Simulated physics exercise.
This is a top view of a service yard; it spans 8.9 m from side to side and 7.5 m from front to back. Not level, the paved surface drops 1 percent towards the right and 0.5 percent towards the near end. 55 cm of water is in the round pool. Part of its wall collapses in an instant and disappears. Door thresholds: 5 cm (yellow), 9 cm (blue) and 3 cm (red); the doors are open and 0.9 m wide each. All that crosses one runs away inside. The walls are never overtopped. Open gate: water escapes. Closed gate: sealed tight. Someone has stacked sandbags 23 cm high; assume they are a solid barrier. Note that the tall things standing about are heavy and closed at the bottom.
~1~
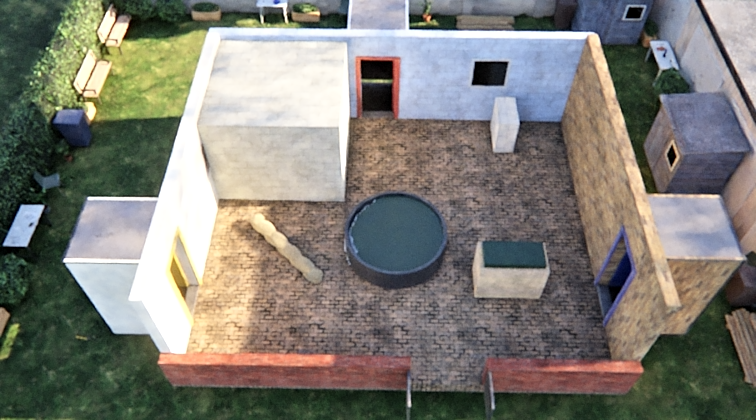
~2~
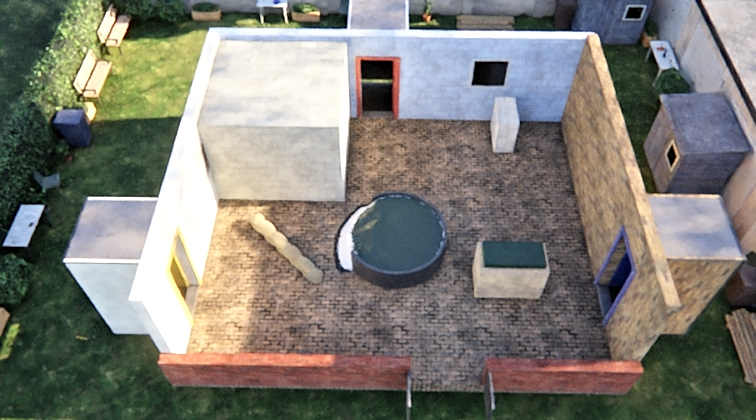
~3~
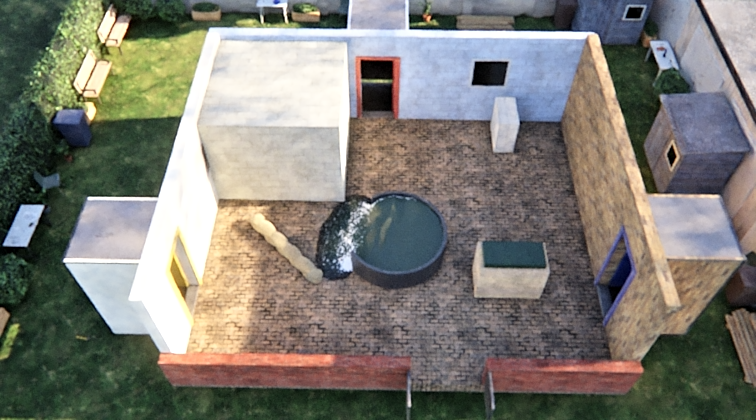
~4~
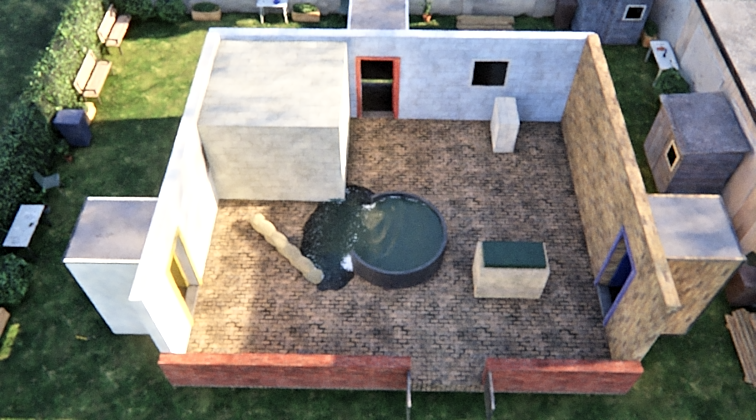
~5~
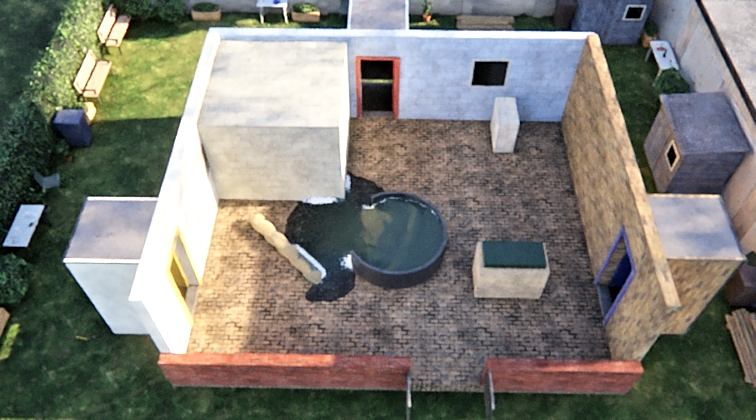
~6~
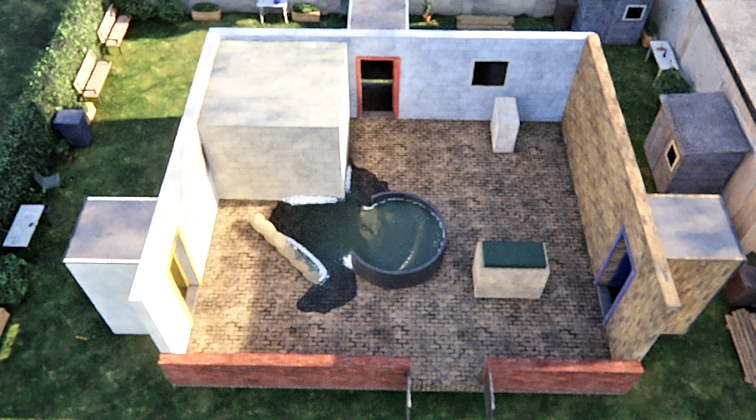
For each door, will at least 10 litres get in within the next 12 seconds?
Door by door: The yellow door: No; the blue door: No; the red door: Yes.
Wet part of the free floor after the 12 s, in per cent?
I'd guess around 85 %.
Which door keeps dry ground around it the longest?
Answer: The blue one, last of all.
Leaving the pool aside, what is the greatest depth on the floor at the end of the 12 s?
It gets to some 9 cm.
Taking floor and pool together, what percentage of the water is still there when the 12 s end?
Some 92 per cent remains.
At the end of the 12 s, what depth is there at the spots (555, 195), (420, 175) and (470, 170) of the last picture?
About 5, 1 and 3 cm.
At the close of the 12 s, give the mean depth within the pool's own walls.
The mean depth is some 7 cm.
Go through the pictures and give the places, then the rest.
The first frame shows the round pool at (396, 233) is whole and still, 55 cm deep.
In the second frame, water pours out at (351, 232) and has run 1.0 m, to (343, 269); deepest outside 26 cm, 55 cm at the round pool's back.
In the third frame, the front is at (329, 276), 1.2 m from the gap at (351, 233); 1.5 m2 of floor is under water; 55 cm left at the back of the round pool.
In the fourth frame, water pours out at (351, 233) and has run 1.5 m, to (323, 287); deepest outside 26 cm, 55 cm at the round pool's back.
In the fifth frame, water pours out at (351, 233) and has run 2.0 m, to (347, 173); deepest outside 27 cm, 55 cm at the round pool's back.
In the sixth frame, the front is at (347, 161), 2.4 m from the gap at (351, 233); 4.7 m2 of floor is under water; 50 cm left at the back of the round pool.
A moment later water covers 15 % of the floor and is deepest (30 cm) near (219, 203); yellow door not reached, blue door not reached, red door not reached.
Soon after water covers 20 % of the floor and is deepest (44 cm) near (219, 203); yellow door not reached, blue door not reached, red door 7 cm at the sill, 5 L in.
Next water covers 35 % of the floor and is deepest (26 cm) near (225, 209); yellow door 5 cm at the sill, 0 L in, blue door not reached, red door 7 cm at the sill, 21 L in.
Later on water covers 60 % of the floor and is deepest (11 cm) near (348, 371); yellow door 2 cm at the sill, 0 L in, blue door not reached, red door 5 cm at the sill, 33 L in.
At the end water covers 85 % of the floor and is deepest (9 cm) near (575, 376); yellow door 2 cm at the sill, 0 L in, blue door 8 cm at the sill, 2 L in, red door 3 cm at the sill, 37 L in.
